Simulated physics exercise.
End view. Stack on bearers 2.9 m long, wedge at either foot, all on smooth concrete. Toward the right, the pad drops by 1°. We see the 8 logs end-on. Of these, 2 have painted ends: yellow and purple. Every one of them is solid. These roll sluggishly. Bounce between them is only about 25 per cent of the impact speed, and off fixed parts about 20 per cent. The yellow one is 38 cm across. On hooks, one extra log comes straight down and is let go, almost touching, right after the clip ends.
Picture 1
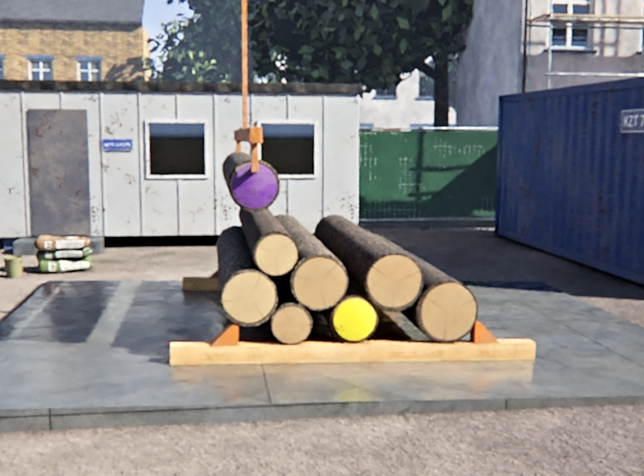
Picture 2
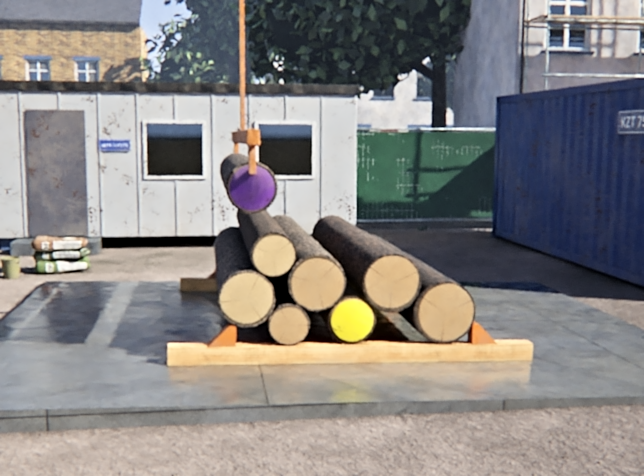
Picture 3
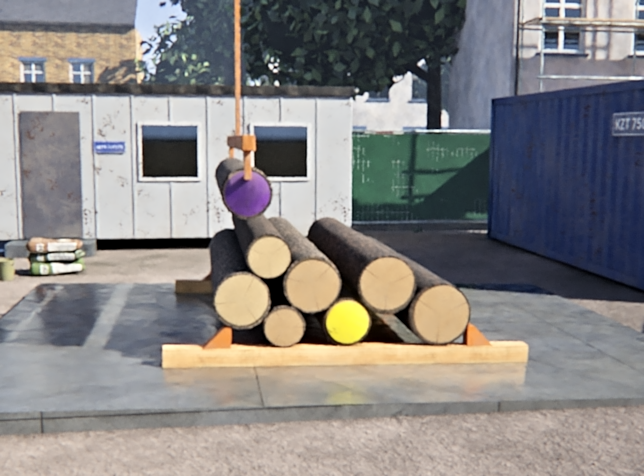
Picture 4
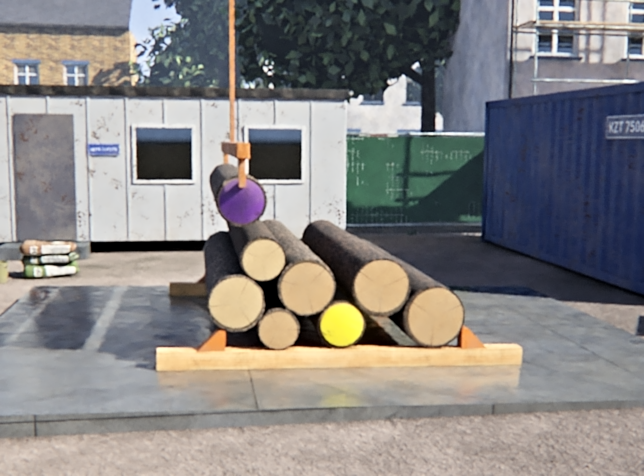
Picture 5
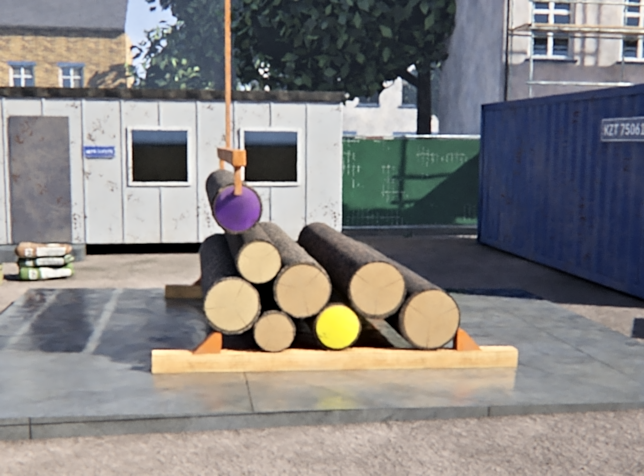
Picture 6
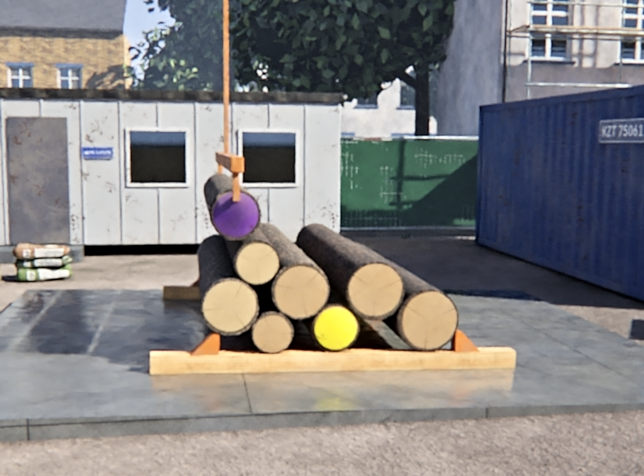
In the video, a log with a purple end hangs from an orange hoist line and lowers slowly toward a wedged stack of logs, one yellow-ended, on a concrete pad, while the view shifts slightly to the right.
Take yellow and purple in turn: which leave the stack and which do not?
Once settled, the yellow one is kept back and the purple one tumbles away.
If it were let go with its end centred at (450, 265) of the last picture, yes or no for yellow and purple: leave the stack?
In that case yellow stays inside, purple gets out.
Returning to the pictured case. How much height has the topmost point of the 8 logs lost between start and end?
About 55 cm.
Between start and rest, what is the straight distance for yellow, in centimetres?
Shift - yellow 0.
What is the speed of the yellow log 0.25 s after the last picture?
Speed: Around 0.0 m/s.
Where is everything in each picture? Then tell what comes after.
Yellow (355, 321), purple (255, 186); purple hangs on the hooks; 4 form the bottom row, in the first picture.
Yellow (353, 321), purple (252, 188); purple hangs on the hooks; lowered 1 cm, in the second picture.
Yellow (348, 323), purple (247, 194); purple hangs on the hooks; lowered 4 cm, in the third picture.
Yellow (342, 326), purple (242, 201); purple hangs on the hooks; lowered 7 cm, in the fourth picture.
Yellow (338, 328), purple (238, 209); purple hangs on the hooks; lowered 11 cm, in the fifth picture.
Yellow (336, 329), purple (236, 215); purple hangs on the hooks; lowered 15 cm, in the sixth picture.
Then, 0.25 s past the sixth picture, yellow is on the bearers, 90 cm inside the left chock; purple is up on others, 5 cm inside the left chock, rolling left; 0 of 8 are outside the chocks.
Then, 0.35 s past the sixth picture, purple is up on others, 5 cm inside the left chock, rolling left; yellow as before; 0 of 8 are outside the chocks.
Then, 0.55 s past the sixth picture, purple is beyond the left chock, rolling left; yellow as before; 1 of 8 is outside the chocks.
Finally (2.75 s after the last picture), yellow is on the bearers, 90 cm inside the left chock; purple is beyond the left chock; 1 of 8 is outside the chocks.
